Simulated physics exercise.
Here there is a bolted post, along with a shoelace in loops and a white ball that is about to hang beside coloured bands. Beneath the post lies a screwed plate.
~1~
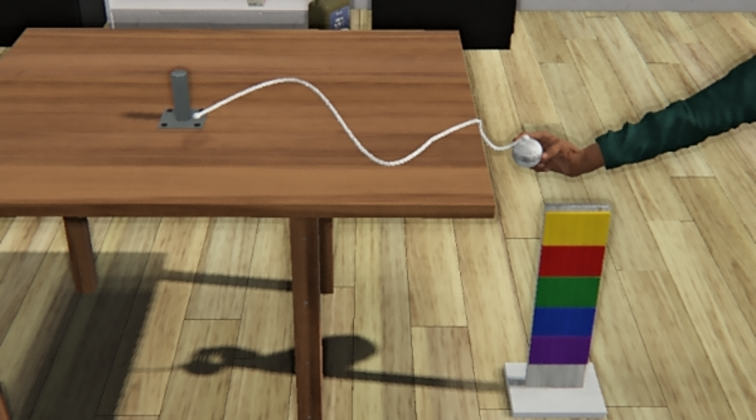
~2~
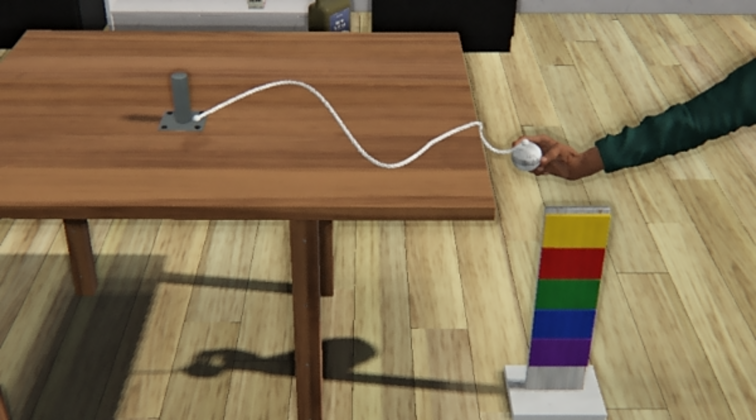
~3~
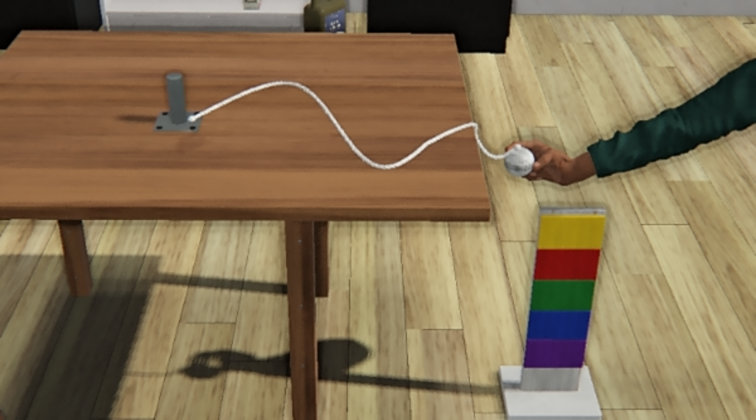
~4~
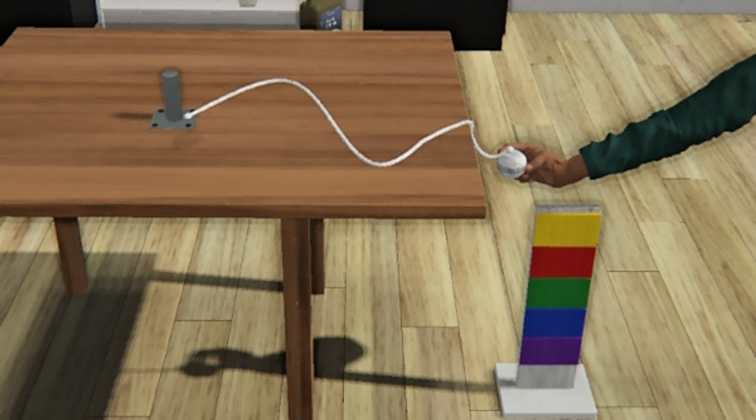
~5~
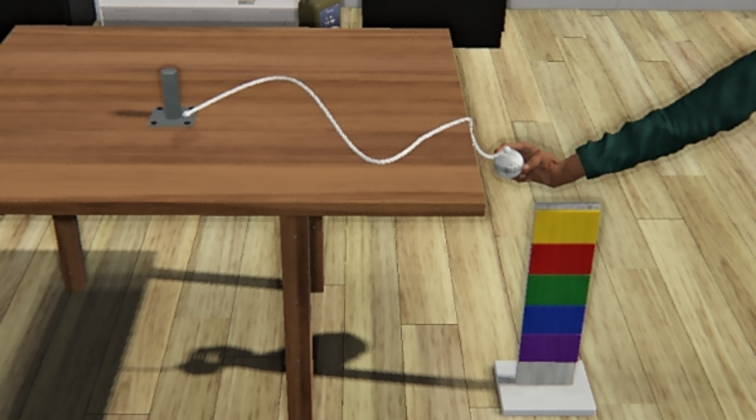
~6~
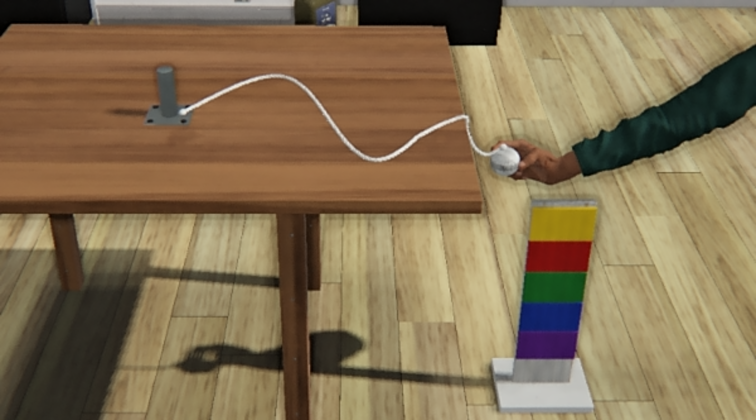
At a wooden table, a hand held a white ball just off the right edge, tied by a wavy white cord to a small grey post, above a rainbow-striped stand, and nothing moved except the view shifting slightly.
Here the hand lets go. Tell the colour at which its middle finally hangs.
It hangs at purple.
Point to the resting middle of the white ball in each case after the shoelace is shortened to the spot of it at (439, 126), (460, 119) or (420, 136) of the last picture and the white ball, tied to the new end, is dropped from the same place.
Case by case: Close to (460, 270), (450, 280) and (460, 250).
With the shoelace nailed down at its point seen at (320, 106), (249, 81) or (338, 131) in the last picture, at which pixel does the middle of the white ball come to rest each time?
About (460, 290), (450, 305) and (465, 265).
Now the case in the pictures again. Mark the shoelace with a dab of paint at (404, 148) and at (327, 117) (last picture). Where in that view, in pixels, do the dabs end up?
(454, 196) and (430, 103), approximately.
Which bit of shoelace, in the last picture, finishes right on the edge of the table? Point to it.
That point sits at about (339, 133).
Soon after, ball near (484, 325); level with blue.
After that, ball near (419, 324); level with purple.
And then, ball near (462, 330); level with purple.
In the end, ball near (441, 329); level with purple. Its middle rests at the purple band.
